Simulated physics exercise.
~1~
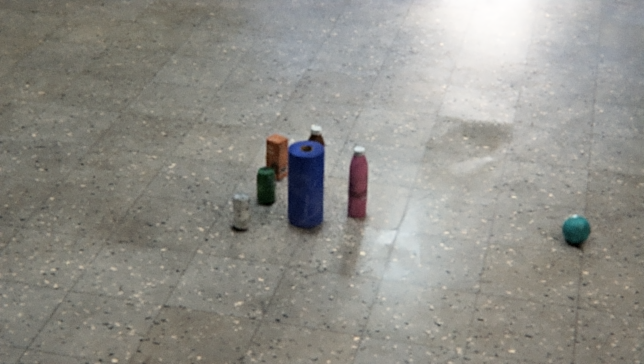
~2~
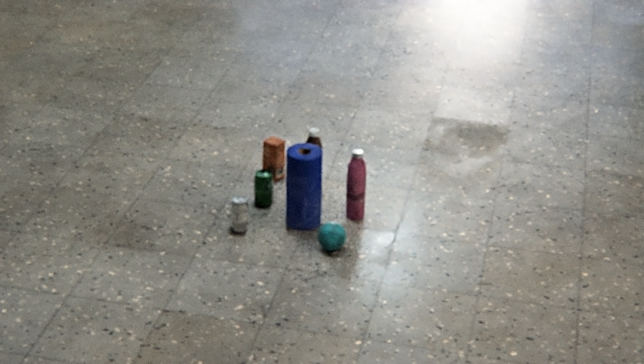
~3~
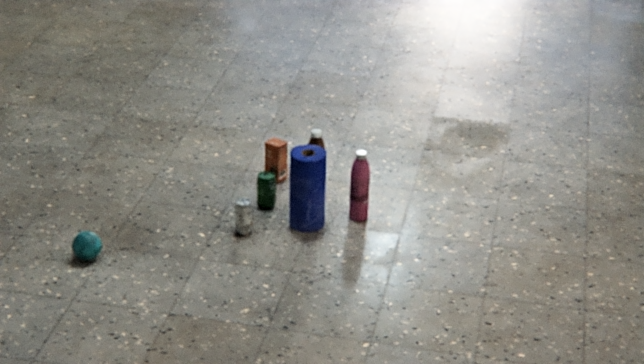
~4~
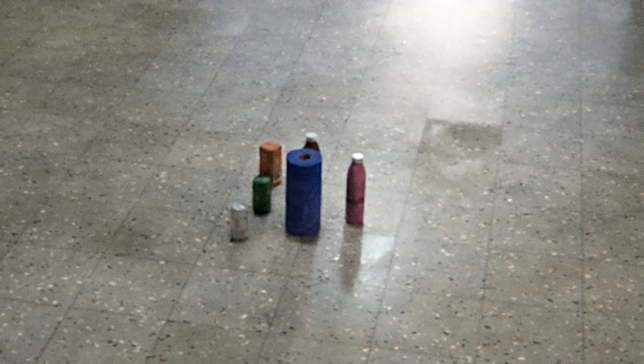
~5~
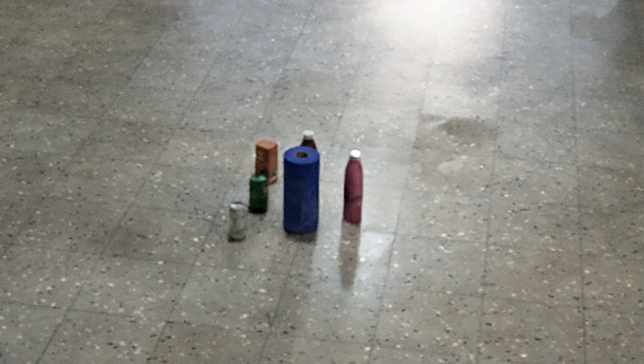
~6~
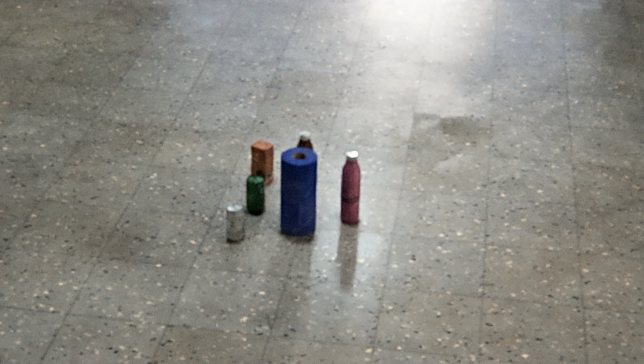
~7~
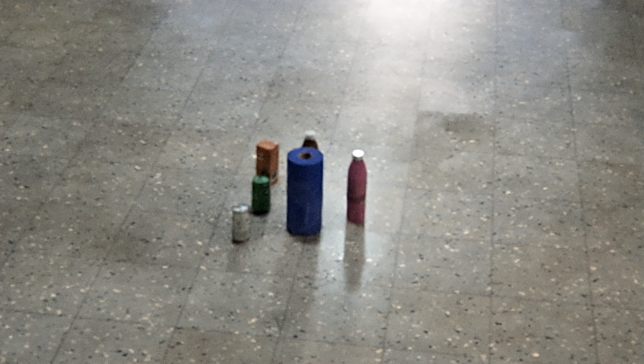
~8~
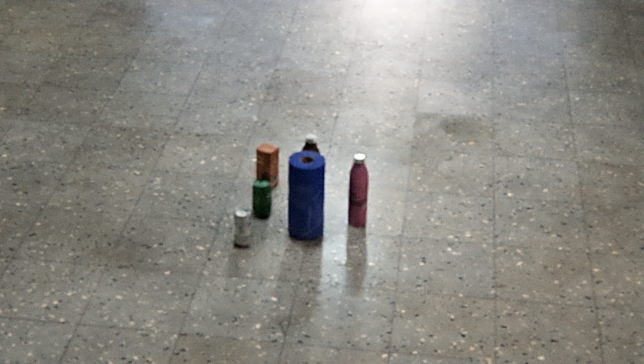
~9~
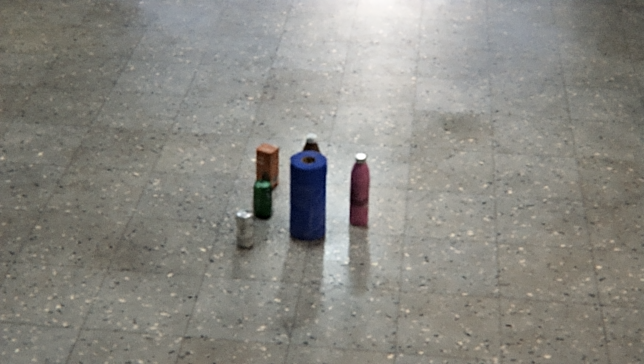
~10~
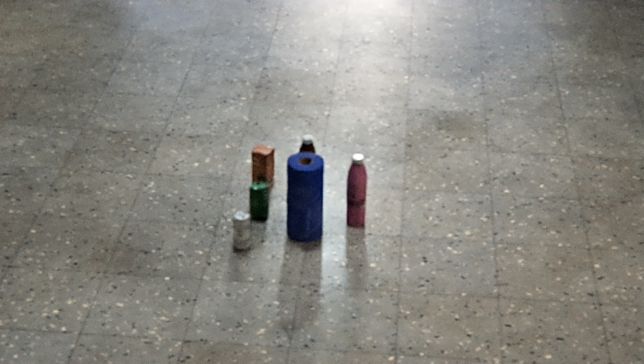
The clip opens on a speckled, tiled floor where a blue roll, a pink bottle, a brown bottle, an orange carton, a green can and a pale can stand in a loose cluster. A turquoise ball is off to the right, apart from them. It rolls left across the floor and passes in front of the blue roll without knocking anything over. The ball carries on past the pale can and leaves the view on the left. The view drifts slightly around the group, and at the end all six objects are still upright where they began.
